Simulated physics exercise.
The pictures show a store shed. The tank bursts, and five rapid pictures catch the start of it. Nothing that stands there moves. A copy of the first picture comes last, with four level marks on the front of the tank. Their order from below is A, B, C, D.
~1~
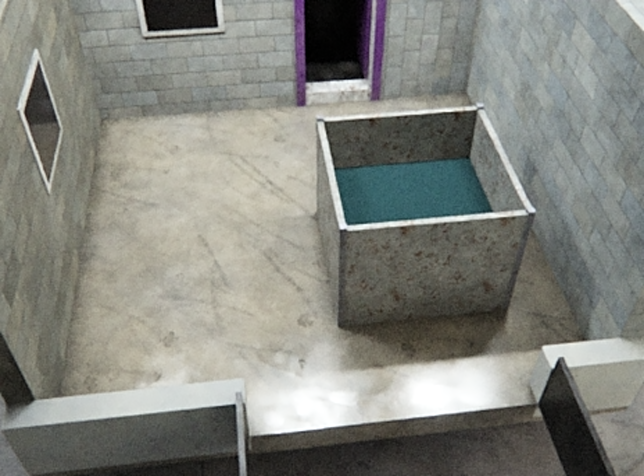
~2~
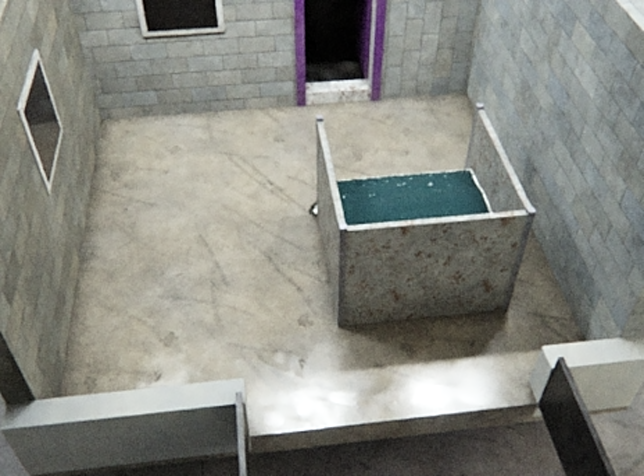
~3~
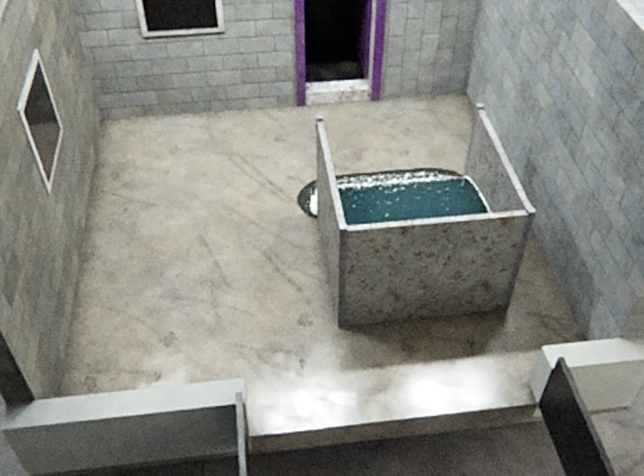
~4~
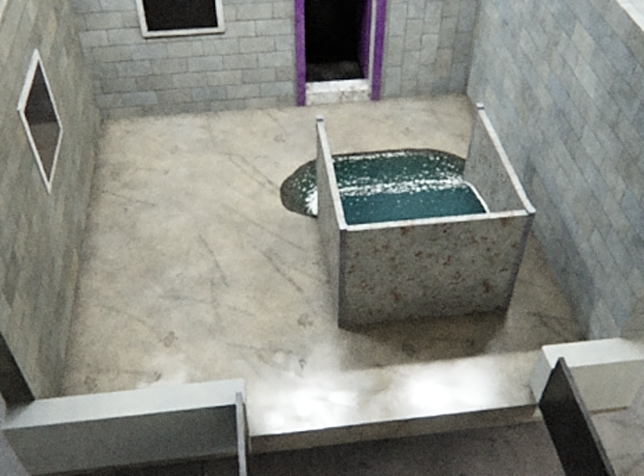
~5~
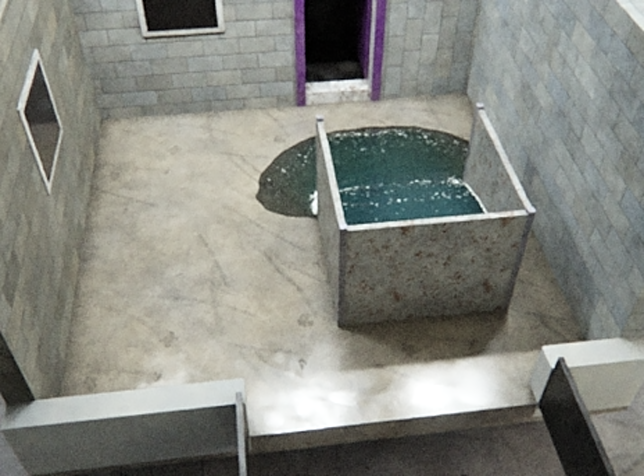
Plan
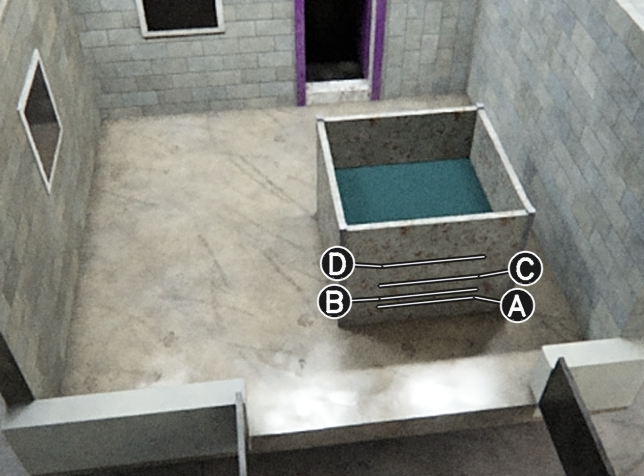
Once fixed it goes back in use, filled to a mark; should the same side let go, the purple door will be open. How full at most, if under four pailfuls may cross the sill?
Go for B.
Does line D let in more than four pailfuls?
Yes.
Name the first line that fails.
C.
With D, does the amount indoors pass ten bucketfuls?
Yes, clearly.
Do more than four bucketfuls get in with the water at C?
Yes.
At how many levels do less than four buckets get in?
Two of the four.
On the marked copy, A at (426, 302); B at (427, 294); C at (430, 281); D at (433, 261); from the bottom up A, B, C, D.
Choosing A, nothing gets over.
Choosing B, a bucket or two gets in.
Choosing C, about 10 bucketfuls get in.
Choosing D, dozens of bucketfuls pour in.
